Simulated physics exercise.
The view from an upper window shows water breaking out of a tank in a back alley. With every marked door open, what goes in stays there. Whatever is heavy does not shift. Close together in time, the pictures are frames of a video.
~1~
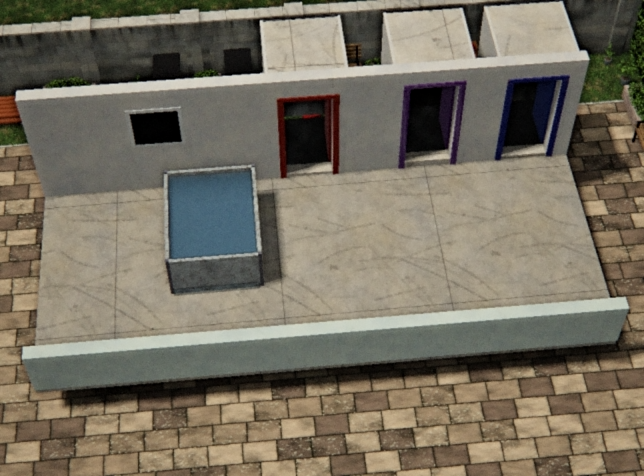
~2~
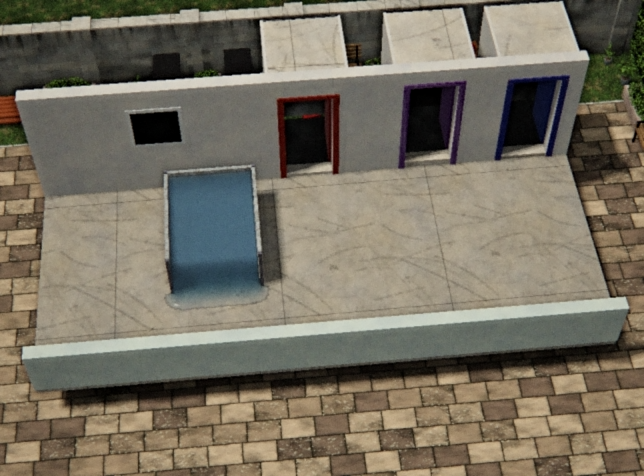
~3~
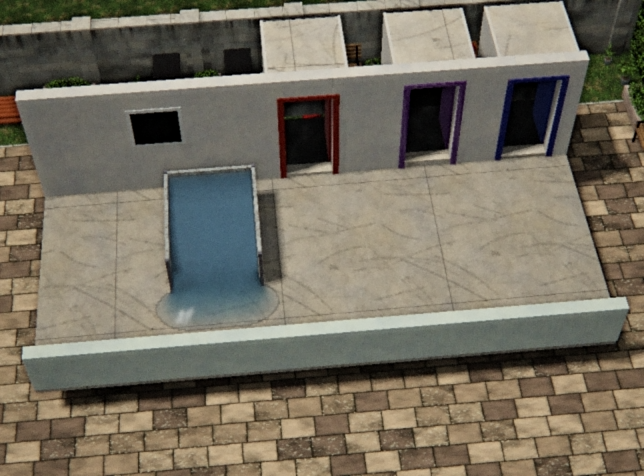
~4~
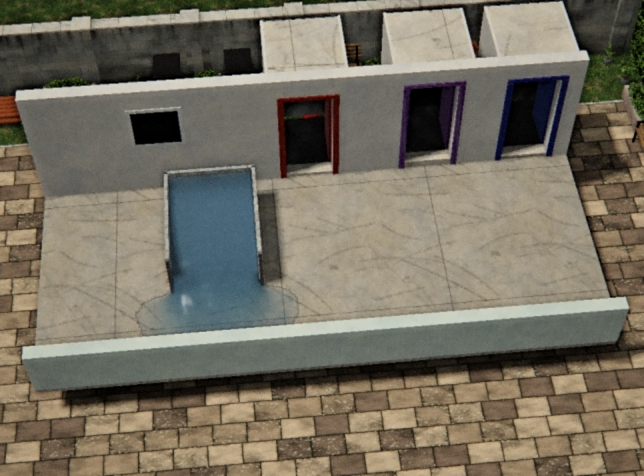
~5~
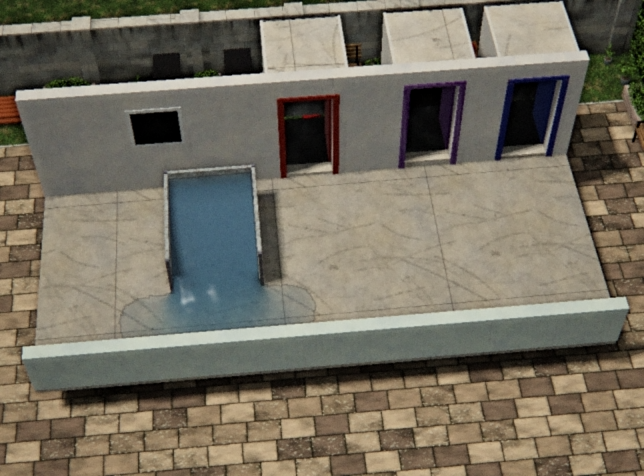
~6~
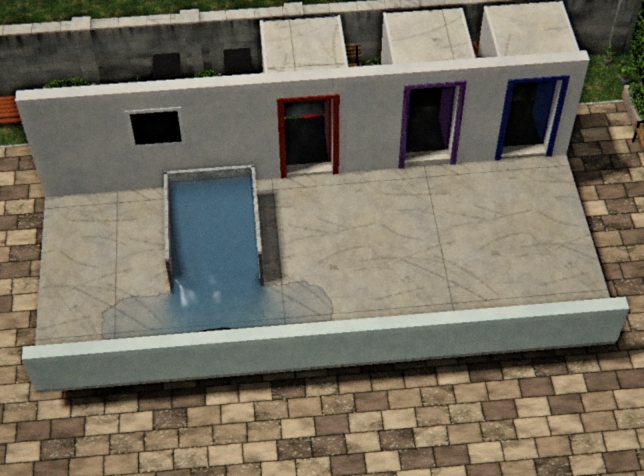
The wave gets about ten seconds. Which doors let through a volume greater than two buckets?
Checking each one: The purple door lets through less or just two; the blue door lets through less or just two; the red door lets through less or just two.
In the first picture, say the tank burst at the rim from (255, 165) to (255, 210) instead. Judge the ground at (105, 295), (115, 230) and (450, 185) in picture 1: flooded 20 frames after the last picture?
Untouched, untouched, soaked.
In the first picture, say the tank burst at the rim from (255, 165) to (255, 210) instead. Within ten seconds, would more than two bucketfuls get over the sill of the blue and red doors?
In short: Blue falls short, red exceeds the limit.
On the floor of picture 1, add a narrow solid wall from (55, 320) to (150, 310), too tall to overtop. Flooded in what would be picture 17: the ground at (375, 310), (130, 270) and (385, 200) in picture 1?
Lab note - spot 1 inundated, spot 2 parched, spot 3 parched.
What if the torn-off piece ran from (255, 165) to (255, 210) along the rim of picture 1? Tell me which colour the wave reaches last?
I'd go with the one in blue.
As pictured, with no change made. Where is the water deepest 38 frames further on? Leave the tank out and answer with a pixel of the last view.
Estimated pixel: (204, 347).
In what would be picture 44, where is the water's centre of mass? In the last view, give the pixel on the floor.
It is around (309, 272).
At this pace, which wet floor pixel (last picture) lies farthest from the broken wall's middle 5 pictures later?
Roughly at (441, 335).
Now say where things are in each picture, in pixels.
In the first frame, still water in the water tank at (212, 215).
In the second frame, water pours out at (216, 276) and has run to (169, 297).
In the third frame, water pours out at (216, 278) and has run to (162, 314).
In the fourth frame, the front is at a hidden place, out from the gap at (217, 280).
In the fifth frame, the front is at a hidden place, out from the gap at (217, 280).
In the sixth frame, the front is at a hidden place, out from the gap at (217, 280).
A moment on, water covers 20 % of the floor; the purple door not reached, the blue door not reached, the red door not reached.
Next, water covers 40 % of the floor; the purple door not reached, the blue door not reached, the red door not reached.
Then, water covers 75 % of the floor; the purple door wet at the sill, nothing in, the blue door not reached, the red door not reached.
Later, water covers 75 % of the floor; the purple door wet at the sill, nothing in, the blue door wet at the sill, nothing in, the red door wet at the sill, nothing in.
In the end, water covers 80 % of the floor; the purple door wet at the sill, nothing in, the blue door wet at the sill, nothing in, the red door wet at the sill, nothing in.
